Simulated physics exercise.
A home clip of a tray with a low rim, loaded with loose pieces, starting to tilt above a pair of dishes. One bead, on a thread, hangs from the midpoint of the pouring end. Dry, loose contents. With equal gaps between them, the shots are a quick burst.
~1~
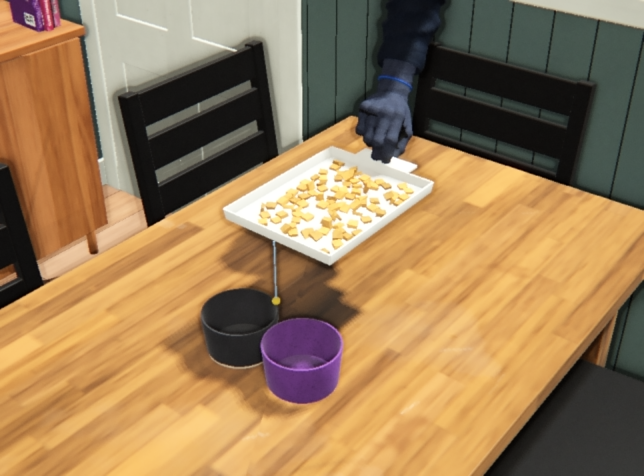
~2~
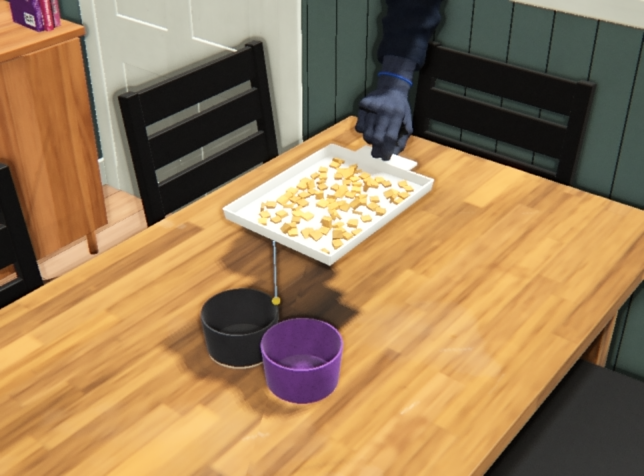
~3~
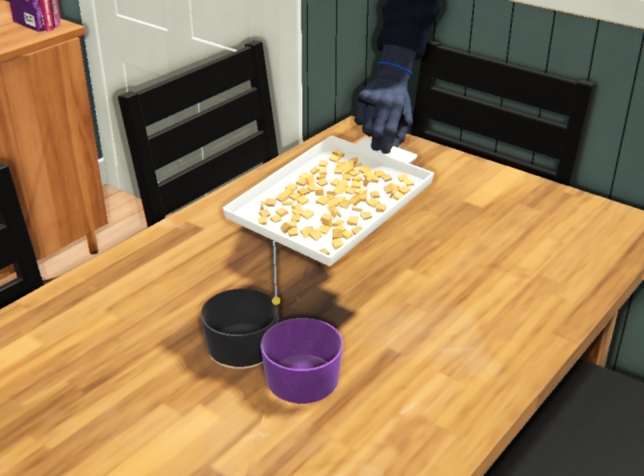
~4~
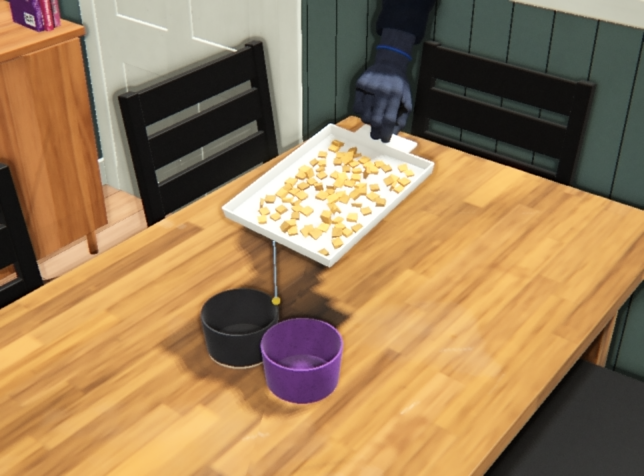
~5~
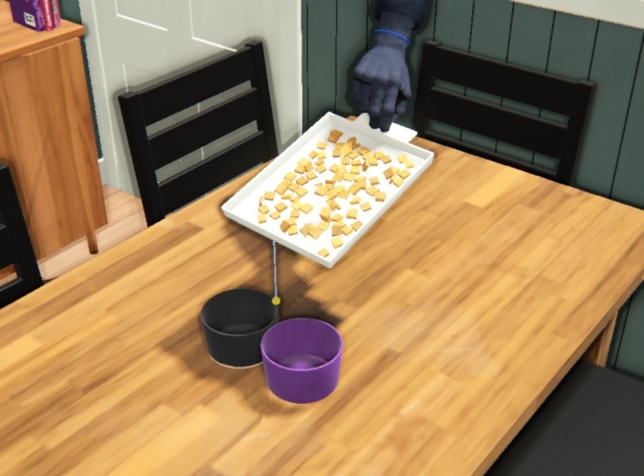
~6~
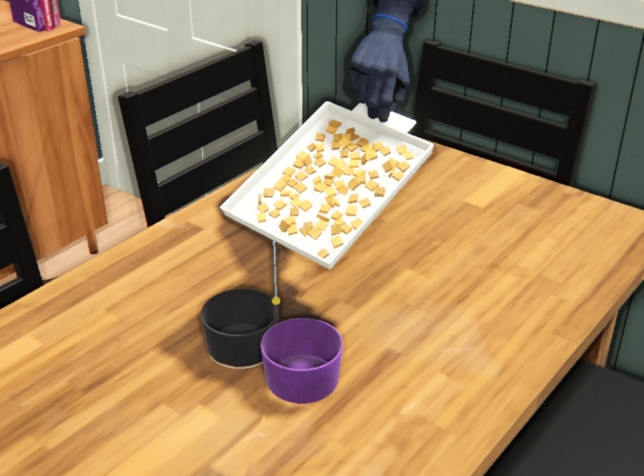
A white tray of cereal squares slowly tilts as a gloved hand raises its far end.
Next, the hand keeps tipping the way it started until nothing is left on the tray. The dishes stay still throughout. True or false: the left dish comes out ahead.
False.
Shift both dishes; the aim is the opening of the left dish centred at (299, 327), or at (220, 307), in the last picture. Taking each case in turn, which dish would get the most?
Try 1: The left-side dish; try 2: The right-side dish.
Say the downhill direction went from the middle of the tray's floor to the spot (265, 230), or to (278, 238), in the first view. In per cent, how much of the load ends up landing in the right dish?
About 10 % and 20 %.
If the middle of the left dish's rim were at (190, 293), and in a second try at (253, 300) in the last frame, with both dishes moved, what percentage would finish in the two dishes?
Estimate: 30 % first, 60 % second.
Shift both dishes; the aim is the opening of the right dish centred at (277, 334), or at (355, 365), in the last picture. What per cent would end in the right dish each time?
First placement: 60 per cent; second placement: 10 per cent.
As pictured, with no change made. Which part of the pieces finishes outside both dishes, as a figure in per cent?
My guess is about 10 percent.
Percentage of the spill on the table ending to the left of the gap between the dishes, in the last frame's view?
Near 80 in a hundred.
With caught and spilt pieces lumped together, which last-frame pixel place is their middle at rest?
The centre comes to rest close to (292, 374).
Soon after the last picture, tray tipped steeply; nearly all on the tray; a stray few in the air.
A little later, tray tipped past a quarter turn; about half on the tray; about a quarter in the right dish; a stray few in the left dish; a small part outside both; about a quarter in the air.
Later still, tray tipped past a quarter turn; about two thirds in the right dish; about a quarter in the left dish; a small part outside both.
At rest, tray tipped past a quarter turn; about two thirds in the right dish; about a quarter in the left dish; a small part outside both.
